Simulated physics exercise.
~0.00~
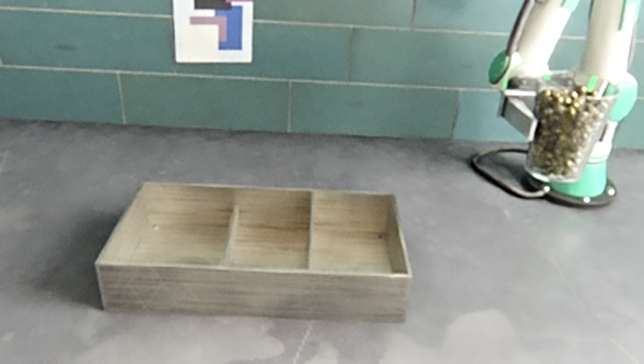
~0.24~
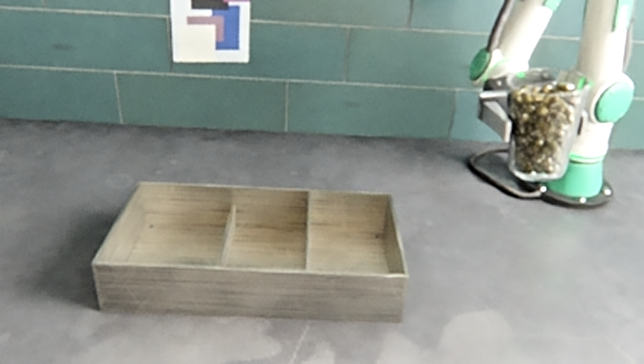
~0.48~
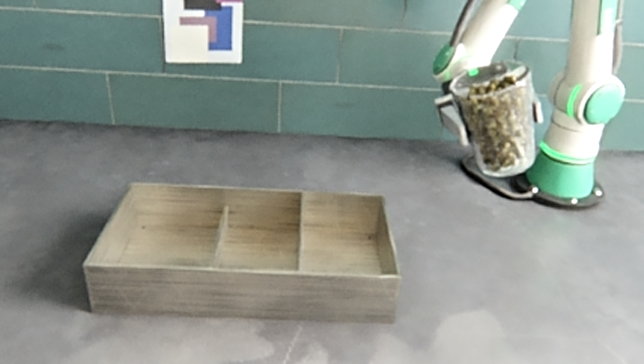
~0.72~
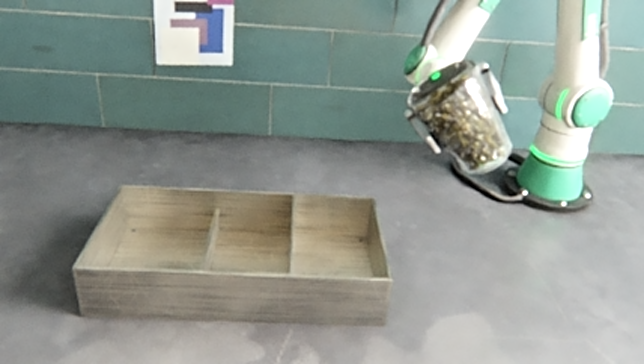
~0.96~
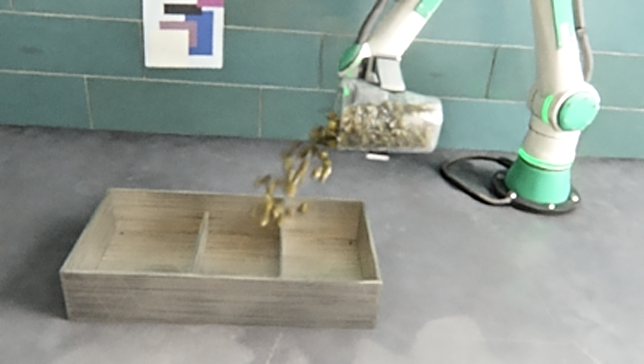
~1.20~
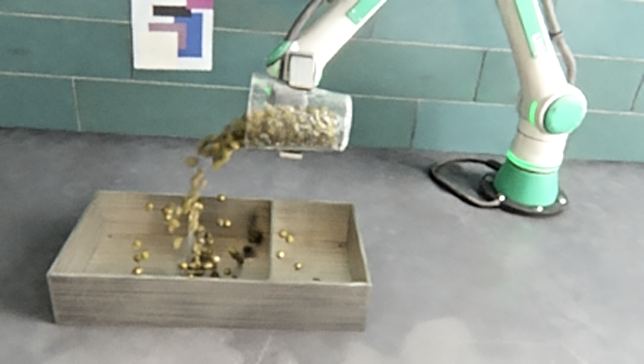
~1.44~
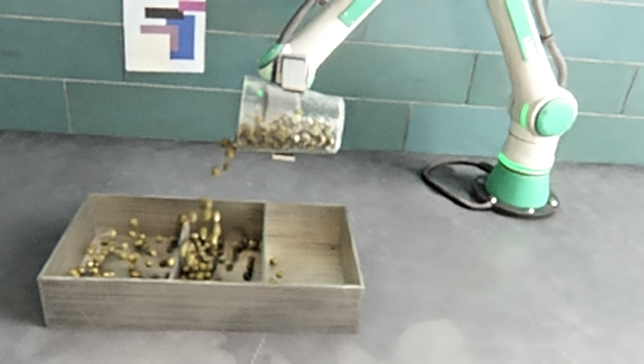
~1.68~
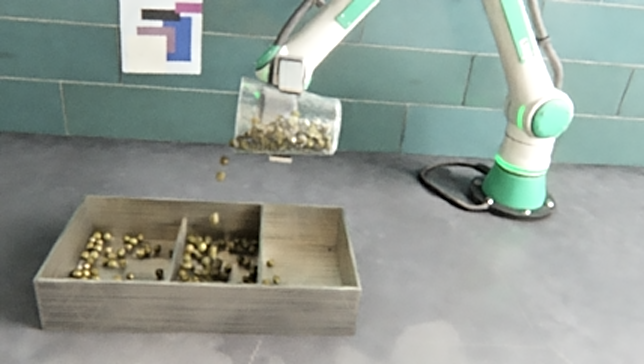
In the video, a white and green robot arm carries a clear tumbler of brownish-gold beads leftward, tipping it over a three-part wooden box. Beads spill into the middle and left sections, with few in the right, and some remain in the tilted tumbler as the last ones fall.
